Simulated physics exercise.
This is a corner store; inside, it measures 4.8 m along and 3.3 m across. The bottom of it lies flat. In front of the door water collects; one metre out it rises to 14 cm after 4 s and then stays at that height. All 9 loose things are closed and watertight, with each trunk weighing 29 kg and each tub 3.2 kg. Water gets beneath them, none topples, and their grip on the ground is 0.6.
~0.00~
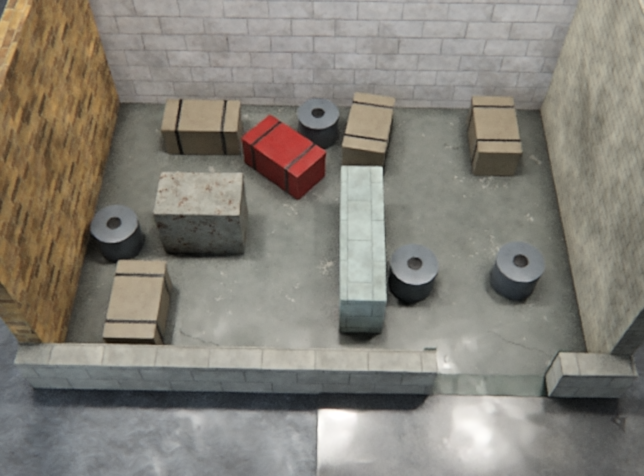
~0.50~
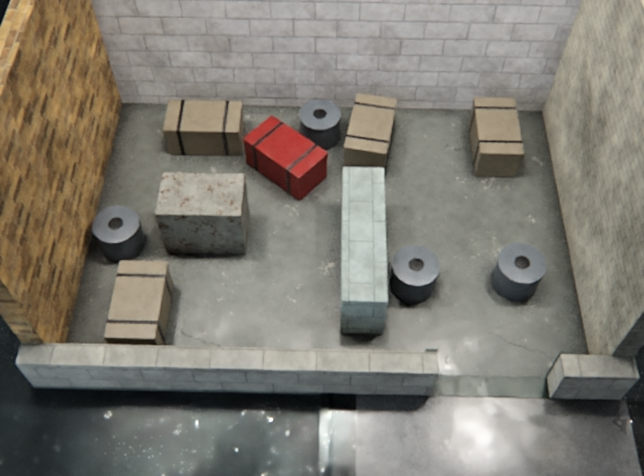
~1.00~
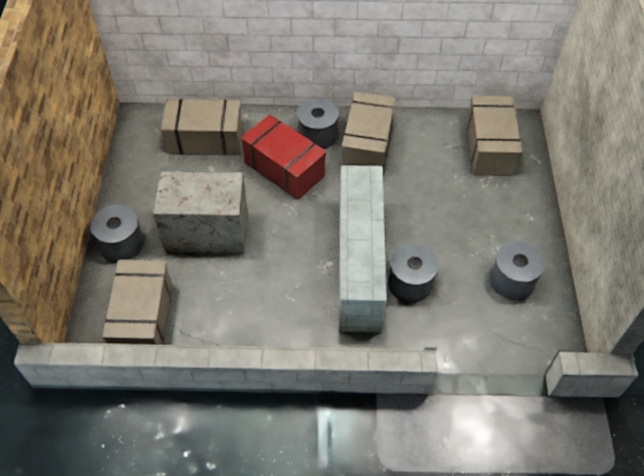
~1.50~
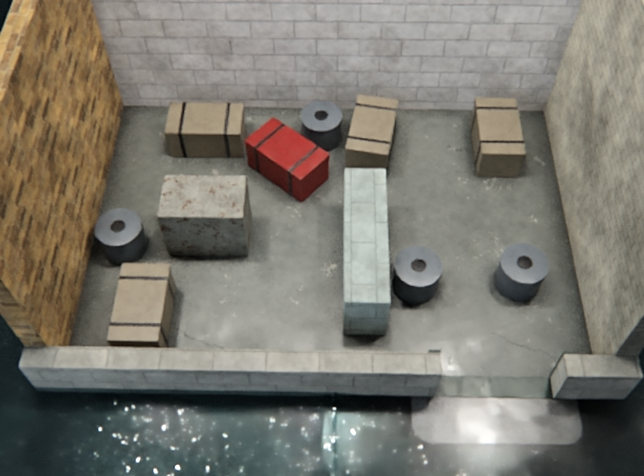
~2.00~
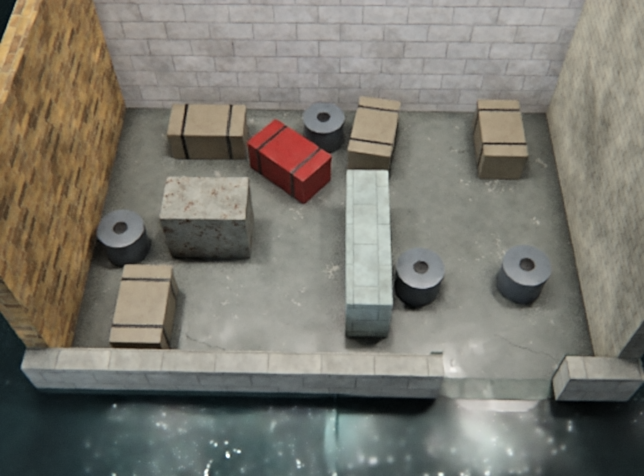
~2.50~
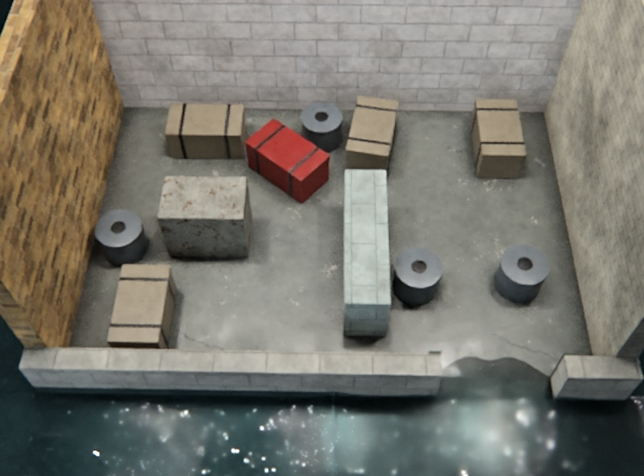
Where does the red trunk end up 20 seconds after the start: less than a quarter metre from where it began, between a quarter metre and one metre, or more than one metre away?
It ends up between a quarter metre and one metre from where it began.
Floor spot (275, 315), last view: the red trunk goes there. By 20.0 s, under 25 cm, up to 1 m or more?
Answer: It scarcely moves.
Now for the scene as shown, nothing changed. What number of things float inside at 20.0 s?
At that time the total is 6.
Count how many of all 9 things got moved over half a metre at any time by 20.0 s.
That makes 6.
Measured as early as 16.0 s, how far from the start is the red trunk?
Around 20 cm from the start by that time.
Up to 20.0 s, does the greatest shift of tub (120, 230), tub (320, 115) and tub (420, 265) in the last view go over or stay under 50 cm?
Well, in sequence it's smaller, farther, farther.
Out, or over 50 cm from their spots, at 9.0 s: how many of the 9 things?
By that point, 2.
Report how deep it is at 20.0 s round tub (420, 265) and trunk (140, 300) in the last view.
Close to 11 and 6 centimetres.
After 4.0 s the red trunk is near (287, 149), 0.0 m from its start, aground; 0 afloat.
After 9.0 s the red trunk is near (287, 149), 0.0 m from its start, aground; 4 afloat.
After 16.0 s the red trunk is near (270, 157), 0.2 m from its start, aground; 5 afloat.
After 20.0 s the red trunk is near (234, 172), 0.6 m from its start, aground; 6 afloat.
